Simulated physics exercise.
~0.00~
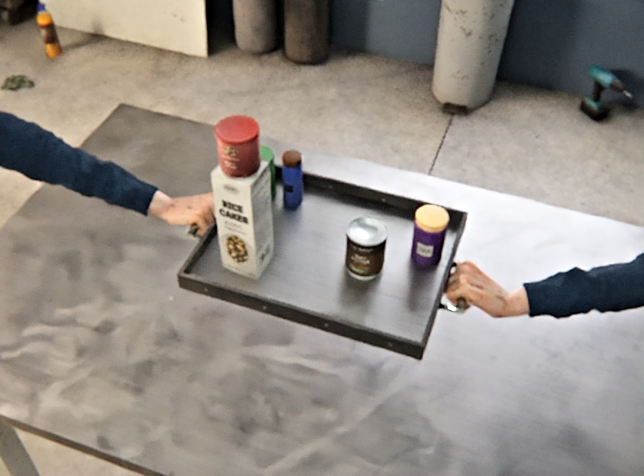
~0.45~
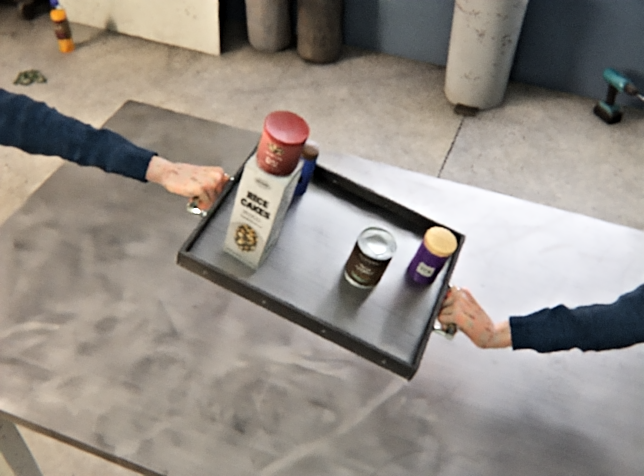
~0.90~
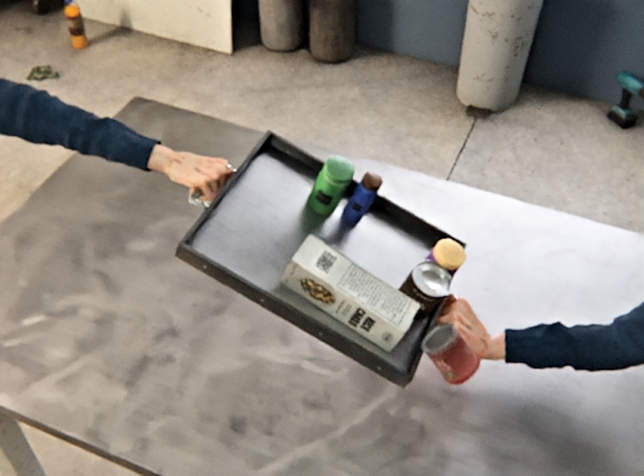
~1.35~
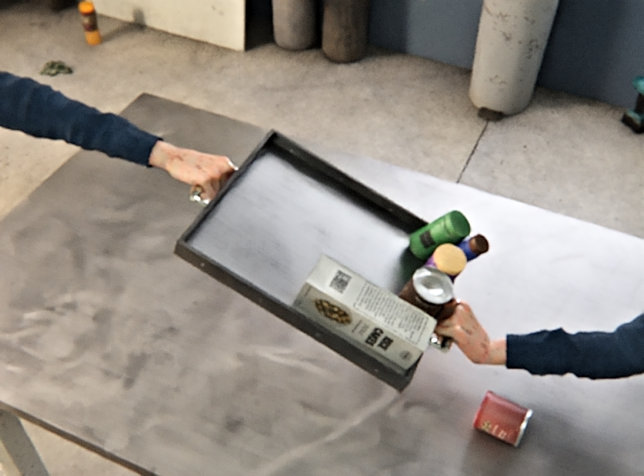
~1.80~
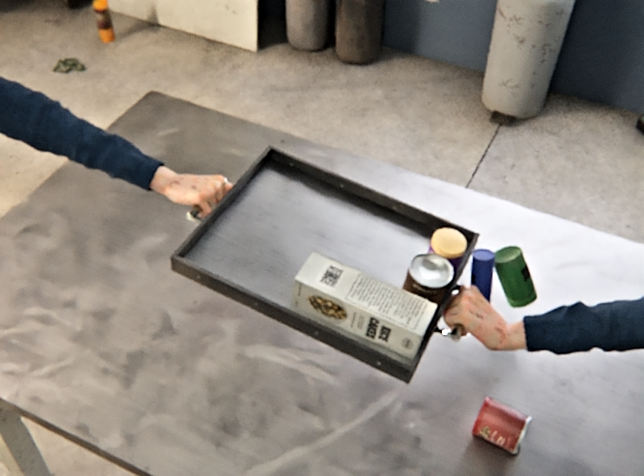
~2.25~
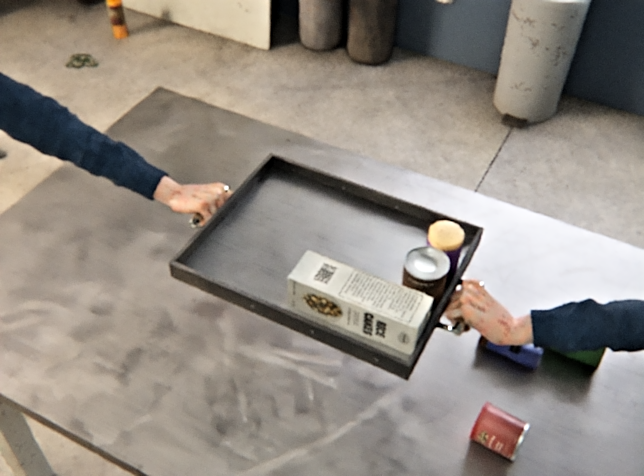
A dark serving tray, held by two hands over a grey table, starts nearly level with six items standing on it, a red tin stacked on a white rice cakes carton. The tray tips steeply, right edge down, and the carton leans. The carton topples onto its side, throwing the red tin over the right edge onto the table. The green jar and blue shaker slide right and tumble off too. The hands bring the tray back toward level, leaving the fallen carton, brown tin and purple jar aboard, with the other three lying on the table.
